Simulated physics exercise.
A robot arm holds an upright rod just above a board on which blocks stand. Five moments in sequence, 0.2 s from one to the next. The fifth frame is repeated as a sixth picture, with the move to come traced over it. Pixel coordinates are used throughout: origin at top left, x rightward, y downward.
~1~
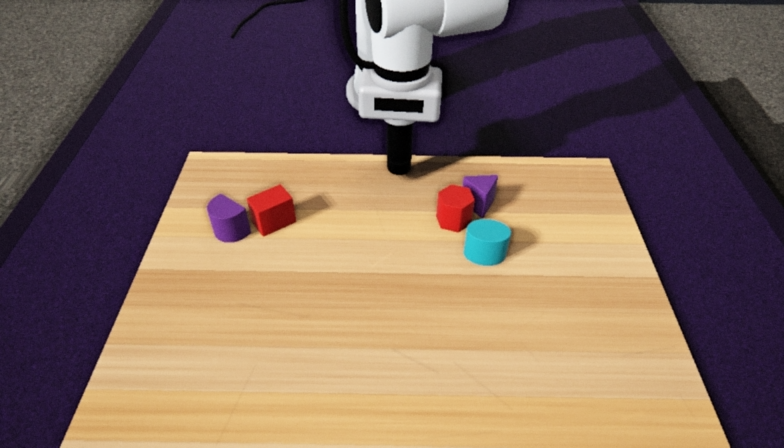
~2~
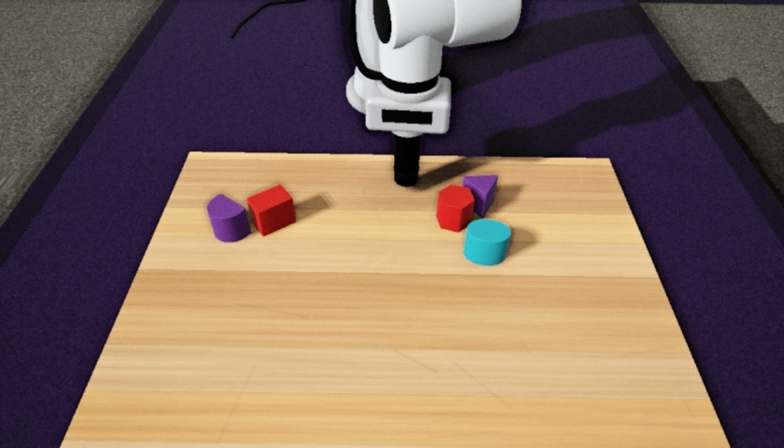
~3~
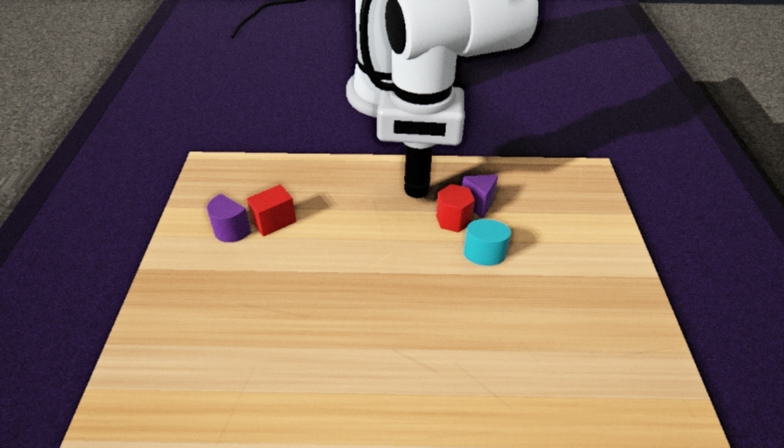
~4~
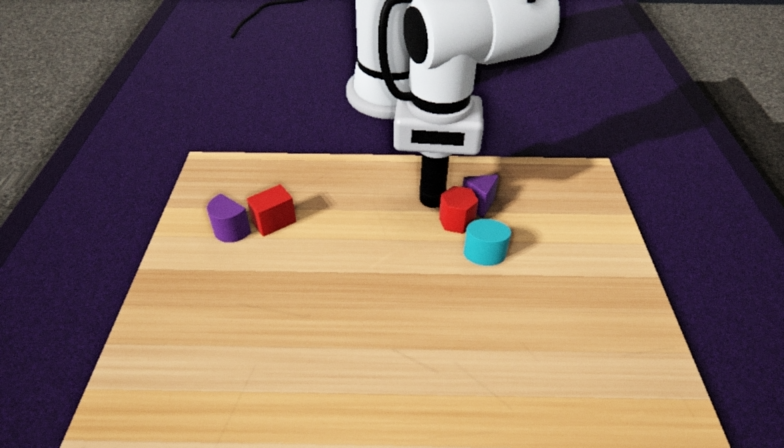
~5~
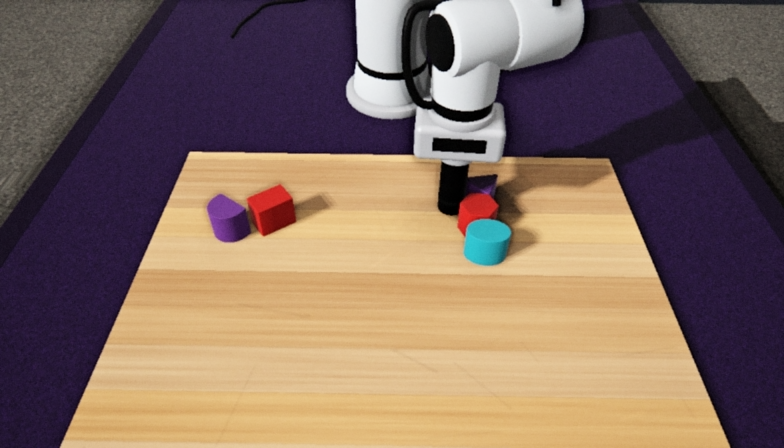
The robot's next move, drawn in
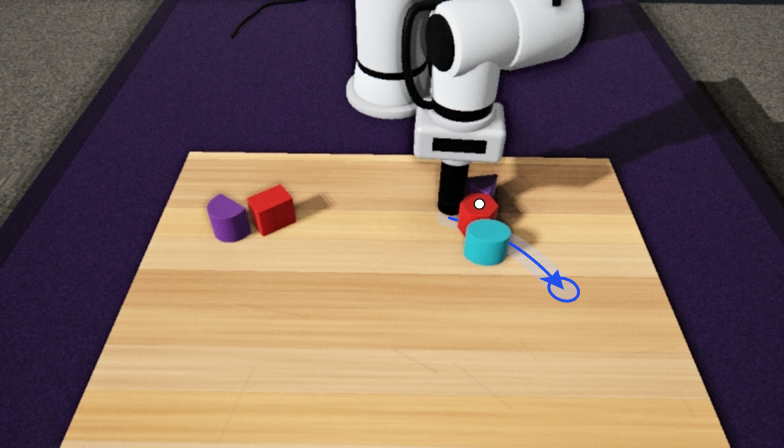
The video shows a robot arm moving a black rod right and toward the viewer over a wooden board, nudging a red block slightly right beside purple and turquoise blocks, while another red and purple pair stays still at left.
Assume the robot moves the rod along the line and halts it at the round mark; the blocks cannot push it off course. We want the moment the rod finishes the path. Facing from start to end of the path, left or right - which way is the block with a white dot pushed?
Picture yourself facing from the start of the path to its end: The block with a white dot moves off to your left.
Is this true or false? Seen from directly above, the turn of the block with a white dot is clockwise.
Answer: False.
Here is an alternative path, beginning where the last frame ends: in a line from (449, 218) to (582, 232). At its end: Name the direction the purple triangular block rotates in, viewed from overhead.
The twist is anticlockwise.
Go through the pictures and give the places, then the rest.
In the first picture, lower end of the rod (399, 169), tops of blocks, red six-sided block (456, 196), purple triangular block (483, 181), turquoise elliptical block (489, 230).
In the second picture, rod (406, 180), blocks as before.
In the third picture, rod (417, 191), blocks as before.
In the fourth picture, rod (432, 200), red six-sided block (460, 197).
In the fifth picture, rod (450, 208), red six-sided block (479, 204), purple triangular block (483, 181), turquoise elliptical block (489, 230).
The drawn path runs from (449, 218) over (491, 233) and (530, 257) to (564, 289); the dot is on the red six-sided block.
On the path given first. One third of the way, rod (494, 224); red six-sided block (525, 221); turquoise elliptical block (495, 236), turned 30° clockwise.
Two thirds of the way, rod (533, 248); red six-sided block (570, 238), turned 35° anticlockwise; turquoise elliptical block (495, 236), turned 30° clockwise.
At the end, rod (567, 280); red six-sided block (588, 244), turned 60° anticlockwise; purple triangular block not moved; turquoise elliptical block (495, 236), turned 30° clockwise.
